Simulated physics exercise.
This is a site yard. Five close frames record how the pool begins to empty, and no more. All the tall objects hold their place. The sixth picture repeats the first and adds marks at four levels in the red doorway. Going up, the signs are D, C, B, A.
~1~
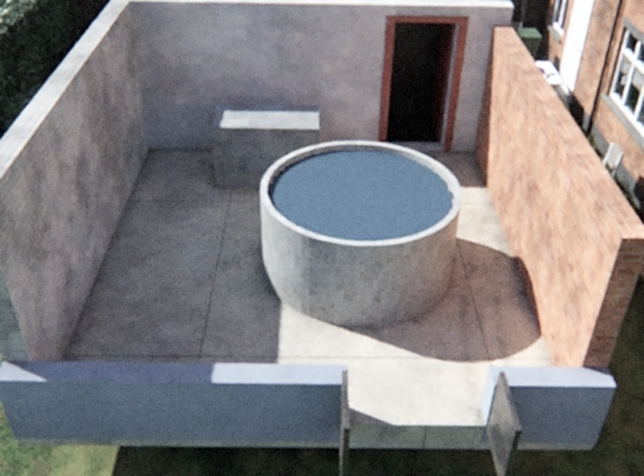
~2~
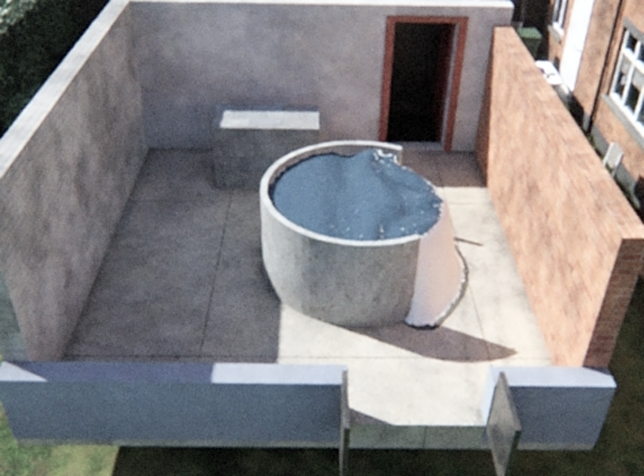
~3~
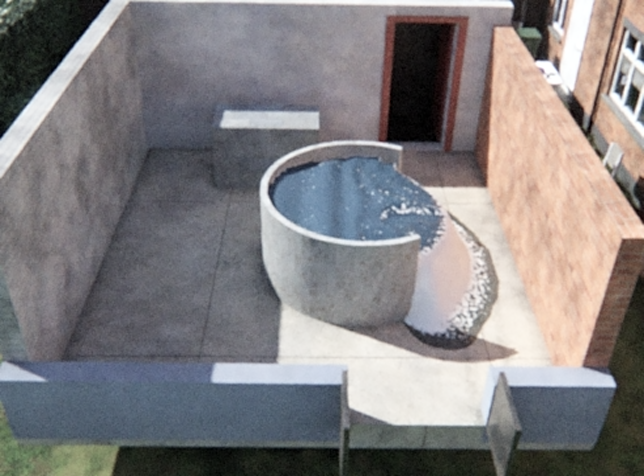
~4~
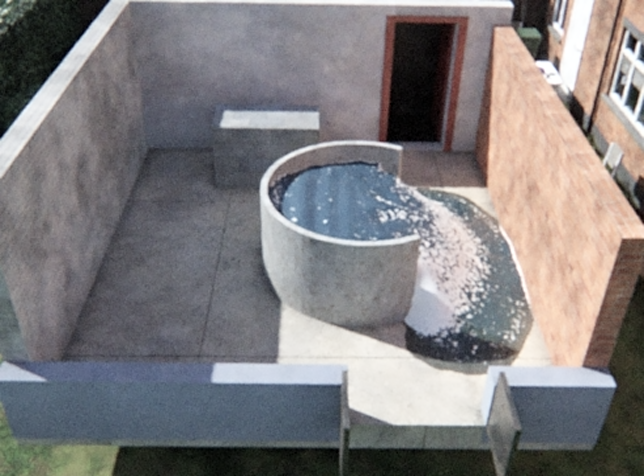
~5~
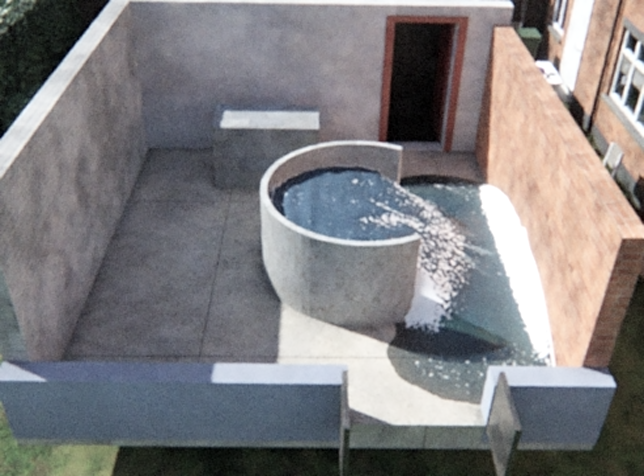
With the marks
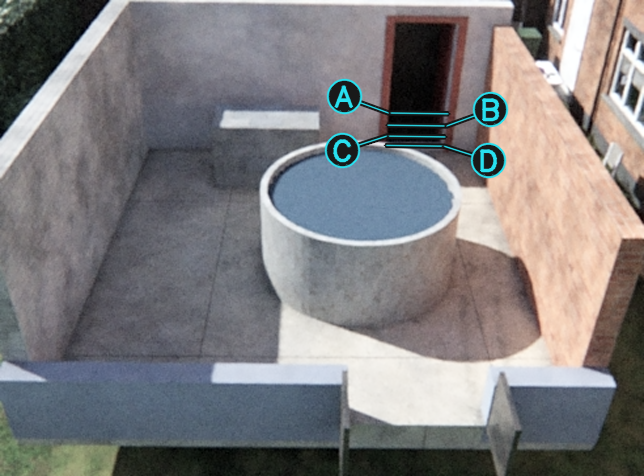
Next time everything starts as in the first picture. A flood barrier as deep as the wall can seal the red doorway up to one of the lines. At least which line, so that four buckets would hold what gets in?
I would pick line B.
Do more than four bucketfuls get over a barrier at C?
Yes.
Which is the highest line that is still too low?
The answer is C.
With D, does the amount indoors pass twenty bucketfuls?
Yes, it does.
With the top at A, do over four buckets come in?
No, that is safe.
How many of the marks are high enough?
Two of the four.
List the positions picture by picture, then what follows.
Water in the pool at rest, its middle at (361, 193); foot of the red doorway at (414, 150); open gate at (419, 361), in the first frame.
Front seen at (419, 324), 3 % of the ground wet, in the second frame.
Front seen at (451, 343), 8 % of the ground wet, in the third frame.
Front seen at (479, 209), 17 % of the ground wet, in the fourth frame.
Front seen at (482, 187), 24 % of the ground wet, in the fifth frame.
On the marked copy, A at (418, 113); B at (417, 125); C at (416, 136); D at (415, 145); from the bottom up D, C, B, A.
Choosing A, nothing gets over.
Choosing B, a bucket or two gets in.
Choosing C, about 12 bucketfuls get in.
Choosing D, dozens of bucketfuls pour in.
